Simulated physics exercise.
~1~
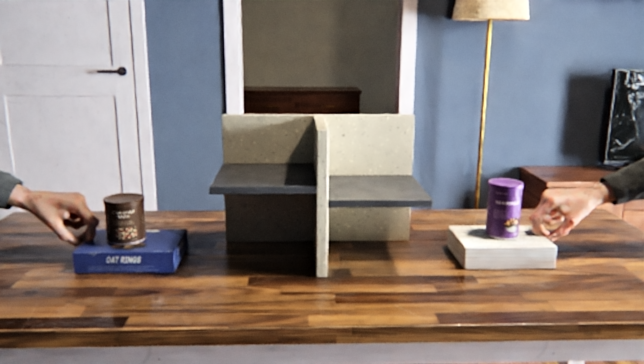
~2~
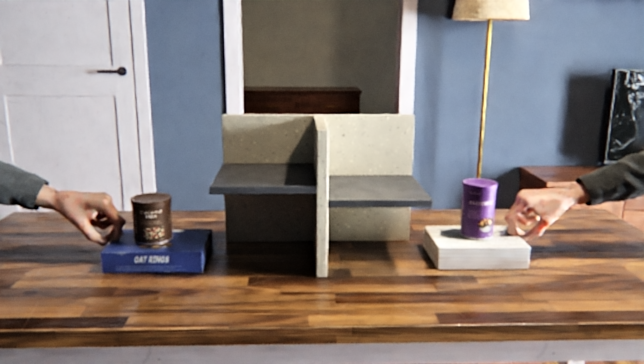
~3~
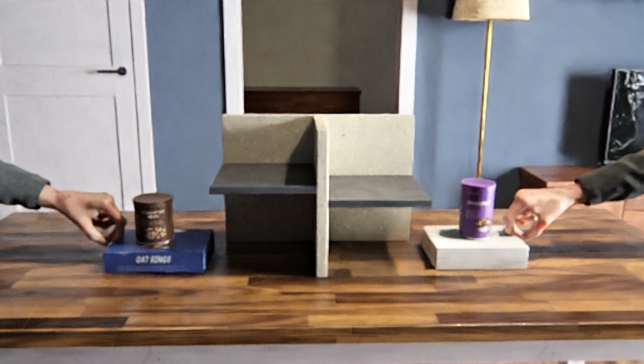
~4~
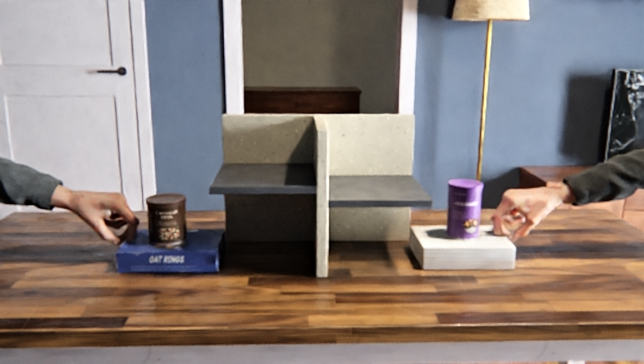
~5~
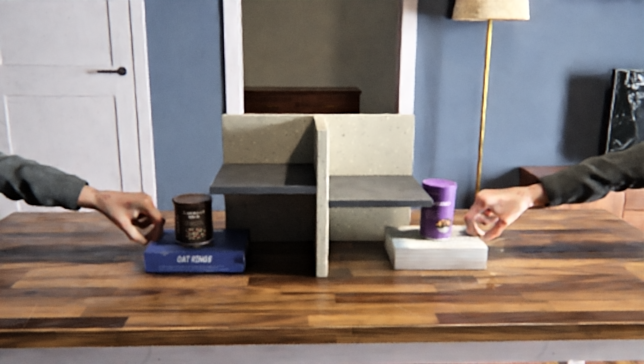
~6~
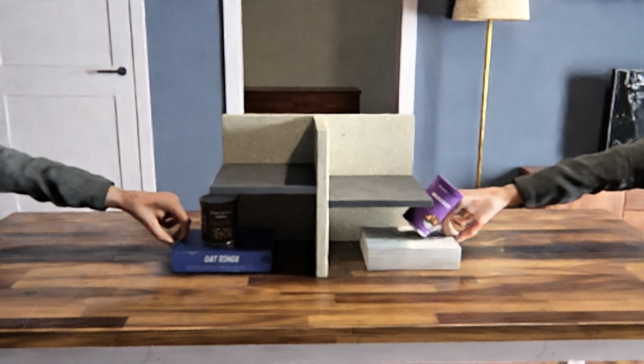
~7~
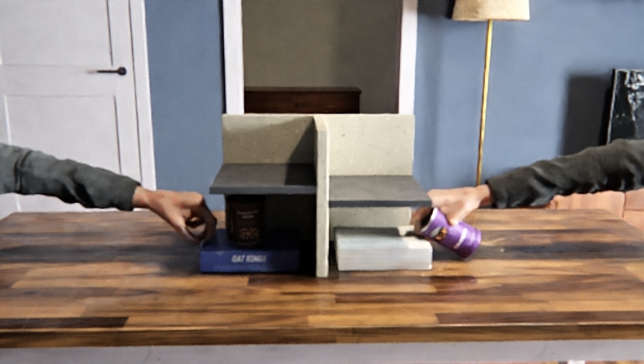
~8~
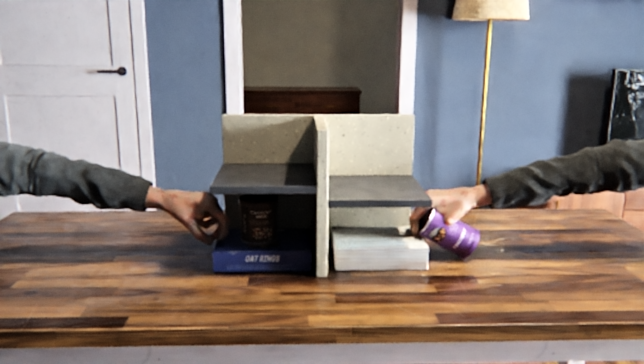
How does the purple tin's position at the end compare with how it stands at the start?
The purple tin stands upright on the white board at the start, but by the end it is lying on its side.
